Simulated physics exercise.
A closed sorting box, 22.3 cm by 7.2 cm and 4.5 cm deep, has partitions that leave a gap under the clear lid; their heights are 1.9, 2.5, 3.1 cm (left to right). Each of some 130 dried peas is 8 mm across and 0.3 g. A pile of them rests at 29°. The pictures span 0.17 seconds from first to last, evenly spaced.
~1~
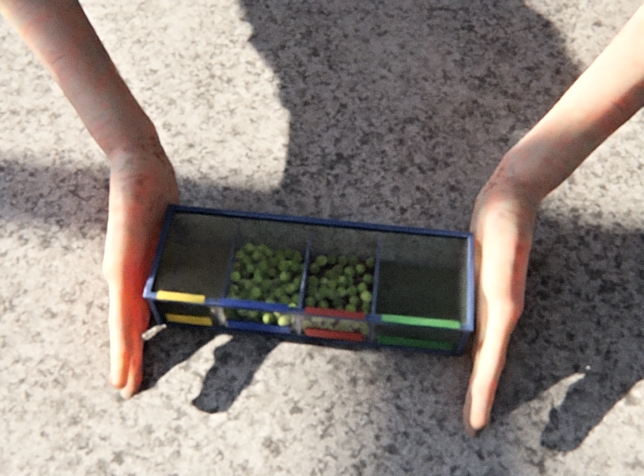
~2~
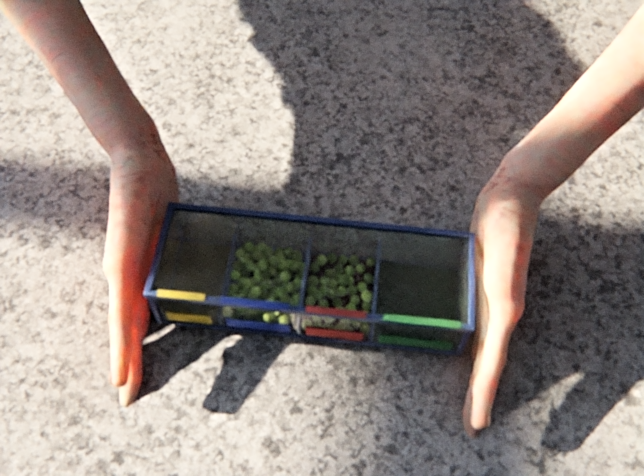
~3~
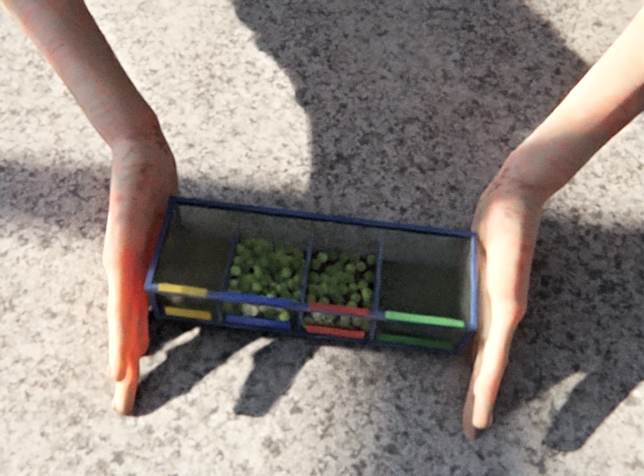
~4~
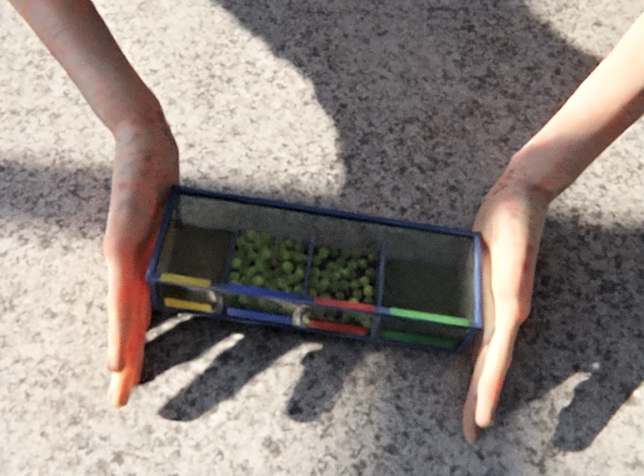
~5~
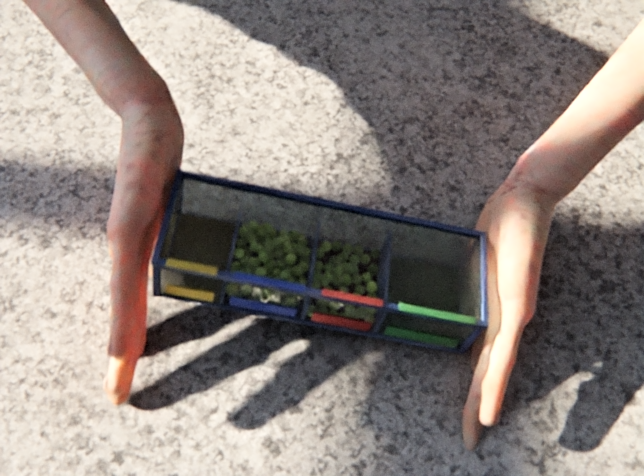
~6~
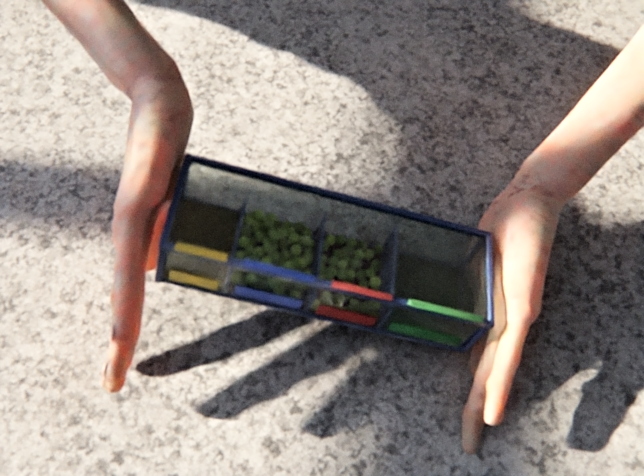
The video shows two hands holding a clear-lidded, partitioned box with green peas piled in its two middle compartments, marked blue and red, then gradually raising its left end so the box slants down toward the right.
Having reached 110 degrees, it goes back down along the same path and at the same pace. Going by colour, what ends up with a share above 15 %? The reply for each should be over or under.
For red it is over, for blue it is under, for green it is over, for yellow it is under.
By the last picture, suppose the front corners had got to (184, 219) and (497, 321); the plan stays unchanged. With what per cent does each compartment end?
Red = 65 %; blue = 5 %; green = 30 %; yellow = 0 %.
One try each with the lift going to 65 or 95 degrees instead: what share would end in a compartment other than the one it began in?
About 10 and about 60 per cent, in that order.
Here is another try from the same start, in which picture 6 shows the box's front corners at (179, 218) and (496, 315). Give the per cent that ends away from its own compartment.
Estimate: Around 65 %.
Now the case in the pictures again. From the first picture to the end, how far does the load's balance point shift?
Roughly 6.0 cm.
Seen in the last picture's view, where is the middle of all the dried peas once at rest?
Once everything settles, the centre is around (358, 286).
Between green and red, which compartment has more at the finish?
The red compartment.
Then, 0.71 s after the last picture, tilt 110 degrees; red 55 %, blue 35 %, green 10 %.
Then, 1.19 s after the last picture, tilt 49 degrees; red 70 %, green 30 %.
Then, 1.74 s after the last picture, tilt 0 degrees; red 70 %, green 30 %.
In the end, red 70 %, blue 0 %, green 30 %, yellow 0 %.
